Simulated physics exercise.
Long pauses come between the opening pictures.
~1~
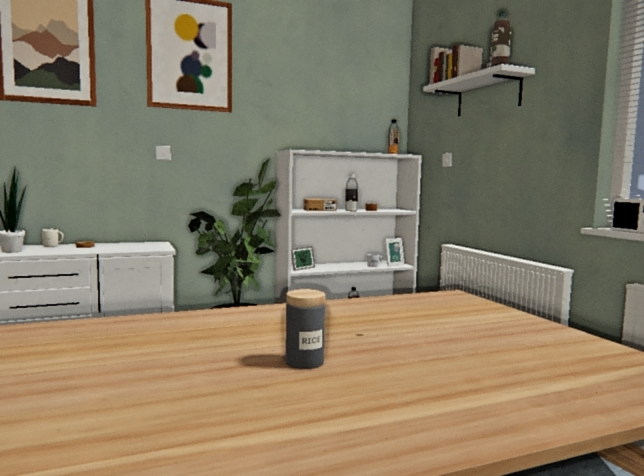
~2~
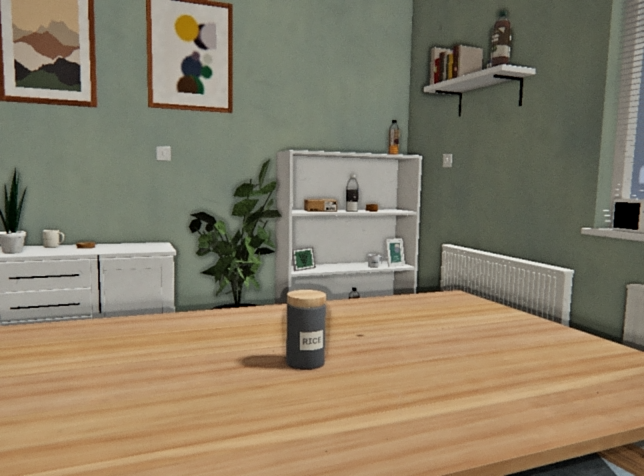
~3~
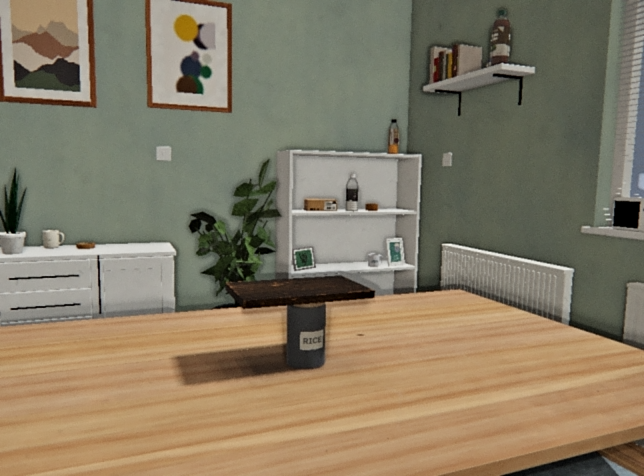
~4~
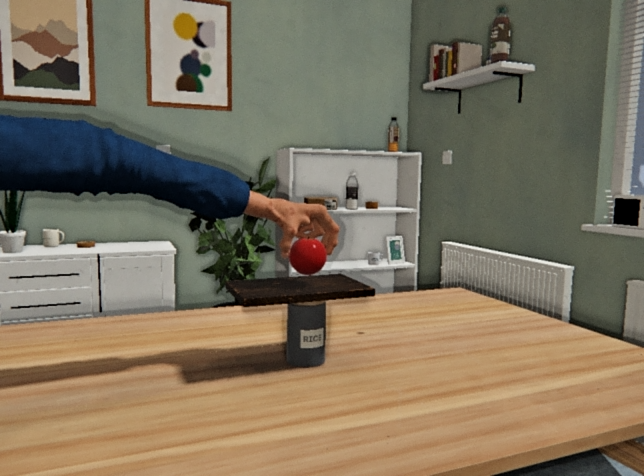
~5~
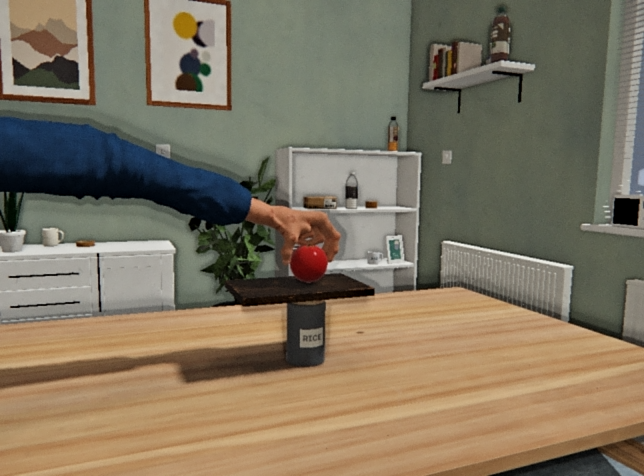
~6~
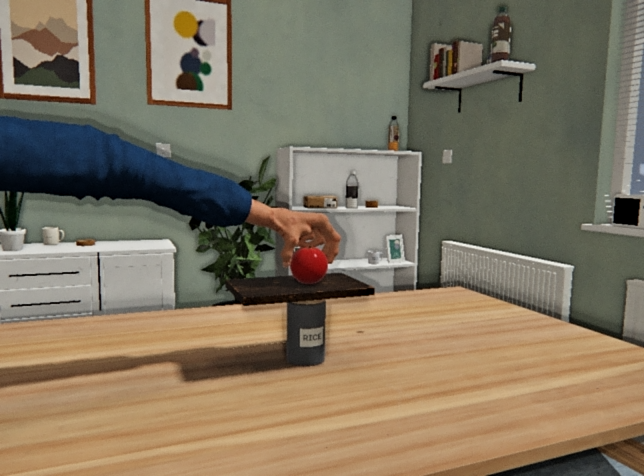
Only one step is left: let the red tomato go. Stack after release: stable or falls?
Pretty clearly, it is secure there.
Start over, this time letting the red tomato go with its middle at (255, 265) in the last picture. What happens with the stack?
Result: The stack tips over.
Then, 0.50 s on from there, no change.
Then, 1.30 s on from there, red tomato resting near (309, 266).
In the end, all 3 unmoved. At the end, from the last picture's camera, red tomato near (309, 266). The stack keeps its balance.
